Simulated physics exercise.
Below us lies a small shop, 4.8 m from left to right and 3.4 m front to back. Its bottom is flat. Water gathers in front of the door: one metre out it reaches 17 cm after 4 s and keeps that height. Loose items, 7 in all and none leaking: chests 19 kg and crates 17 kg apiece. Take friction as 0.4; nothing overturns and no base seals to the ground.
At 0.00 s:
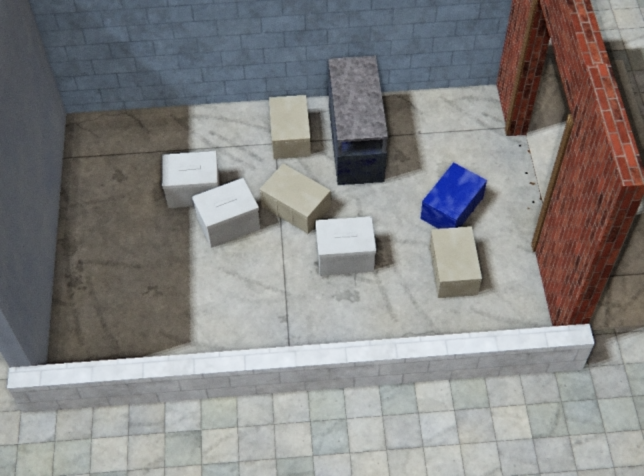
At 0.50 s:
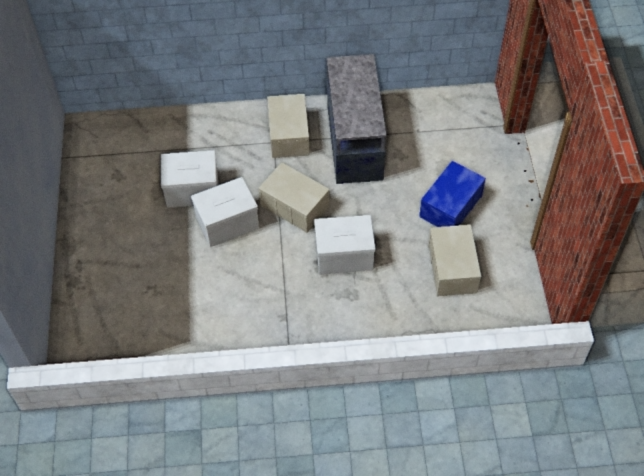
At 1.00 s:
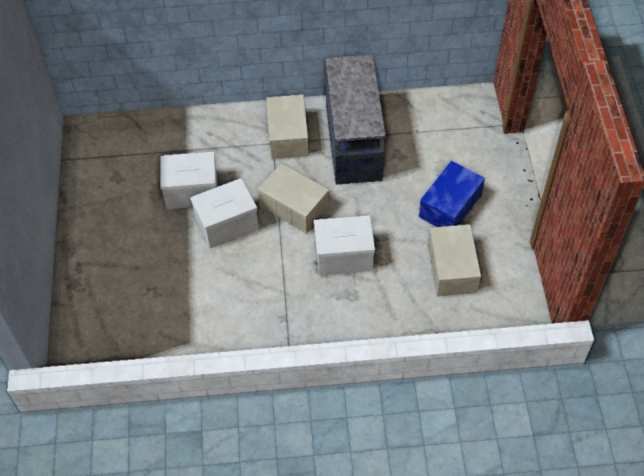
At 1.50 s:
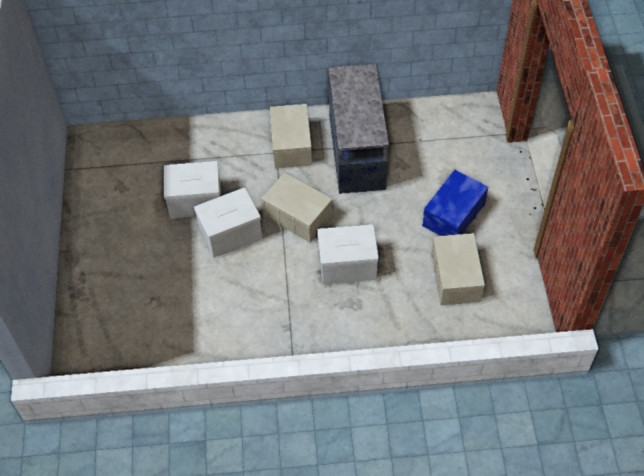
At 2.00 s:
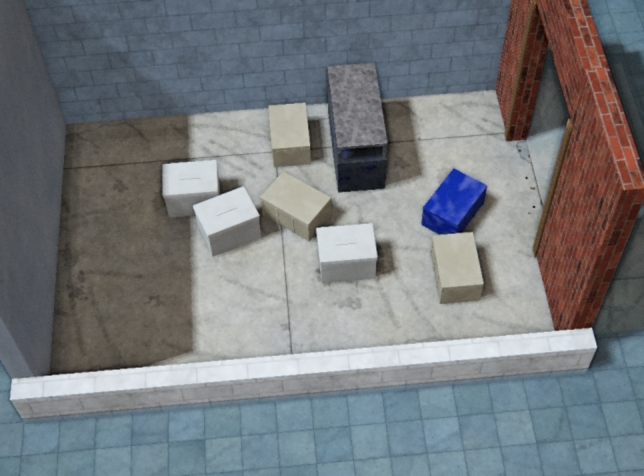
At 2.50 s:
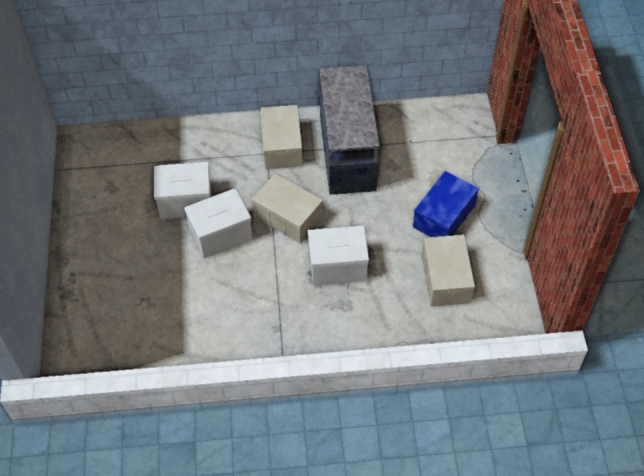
Water spreads over the pale tiles outside a small walled room, turning them blue, while the floor inside stays dry at first. Then a shallow patch appears just inside the doorway in the red brick wall at right, near the blue crate, and none of the scattered boxes shifts.
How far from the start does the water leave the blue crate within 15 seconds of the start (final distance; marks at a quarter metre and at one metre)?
Blue crate ends far away.
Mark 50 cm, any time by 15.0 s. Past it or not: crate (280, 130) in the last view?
Answer: Under.
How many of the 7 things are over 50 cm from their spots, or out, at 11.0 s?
I count 4.
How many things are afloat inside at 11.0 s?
I count 2.
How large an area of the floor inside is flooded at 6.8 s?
About 9.5 m2.
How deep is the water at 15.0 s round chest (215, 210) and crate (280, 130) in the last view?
About 11 and 12 cm.
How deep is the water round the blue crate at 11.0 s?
Roughly 10 cm.
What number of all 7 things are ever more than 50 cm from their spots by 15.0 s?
I count 5.
After 3.5 s the blue crate is near (444, 199), 0.0 m from its start, aground; 0 afloat.
After 6.8 s the blue crate is near (313, 220), 1.4 m from its start, aground; 0 afloat.
After 11.0 s the blue crate is near (79, 304), 3.7 m from its start, afloat; 2 afloat.
After 15.0 s the blue crate is near (104, 156), 3.5 m from its start, afloat; 7 afloat.
